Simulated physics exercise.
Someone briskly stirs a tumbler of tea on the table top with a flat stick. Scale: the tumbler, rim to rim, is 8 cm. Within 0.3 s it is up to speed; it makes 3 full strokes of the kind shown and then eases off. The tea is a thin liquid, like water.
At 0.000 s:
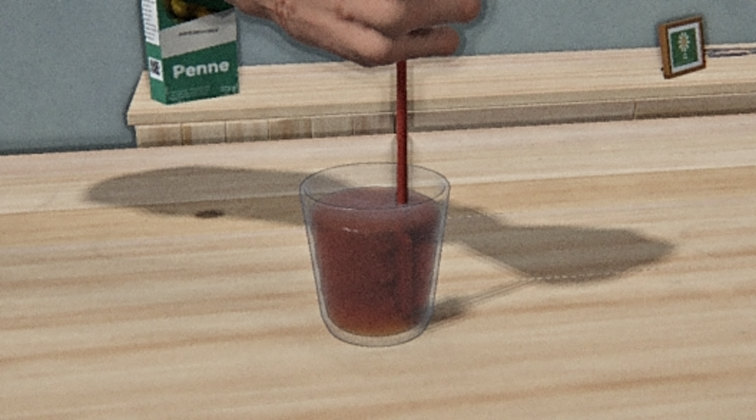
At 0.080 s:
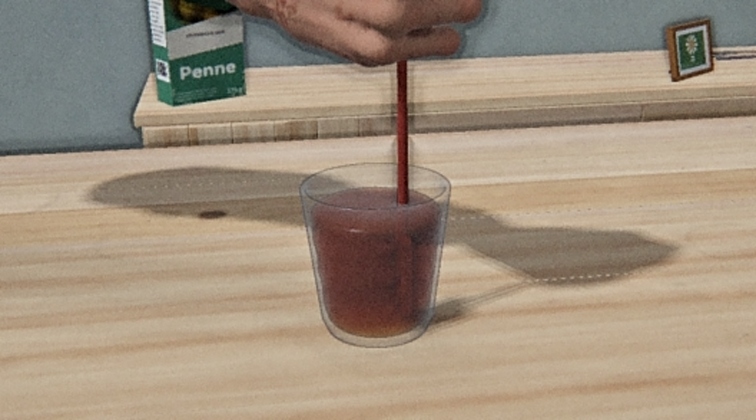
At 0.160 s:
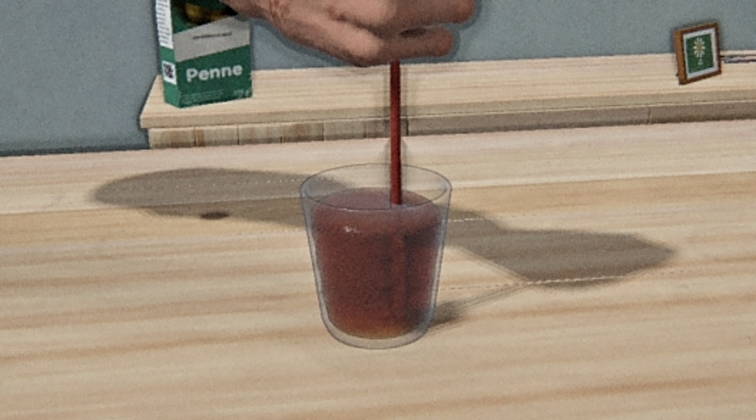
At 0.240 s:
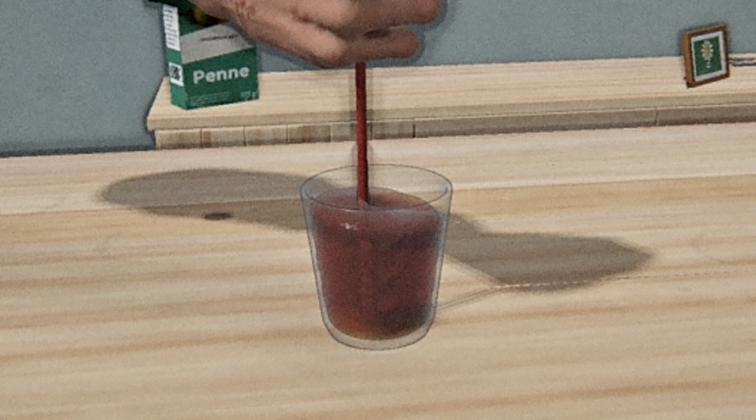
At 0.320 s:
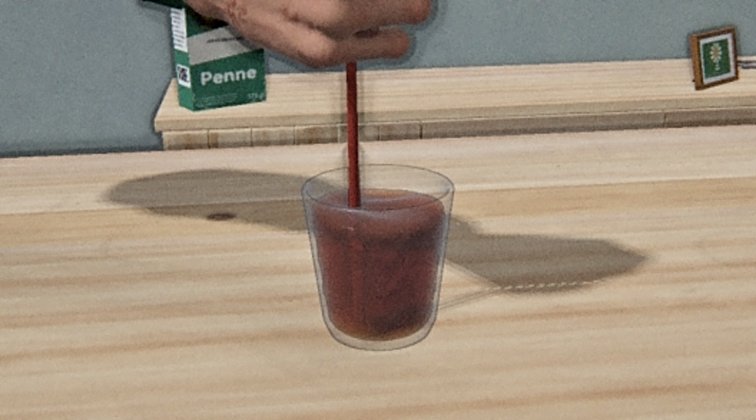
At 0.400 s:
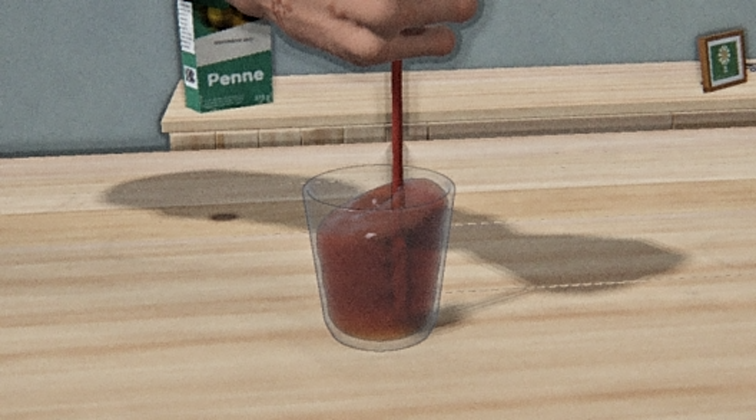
At the start, a hand holds a thin red stick upright in a clear tumbler of reddish-brown tea on a wooden table, the surface nearly level. The hand then sweeps the stick to the left and back to the right, and the liquid tilts, sitting higher on the right side.
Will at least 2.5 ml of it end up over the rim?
Honestly, it splashes out.
After 0.60 s 0 ml is over the rim.
After 0.80 s 2 ml is over the rim.
After 0.99 s 4 ml is over the rim.
After 1.19 s 5 ml is over the rim.
In the end 6 ml is over the rim.
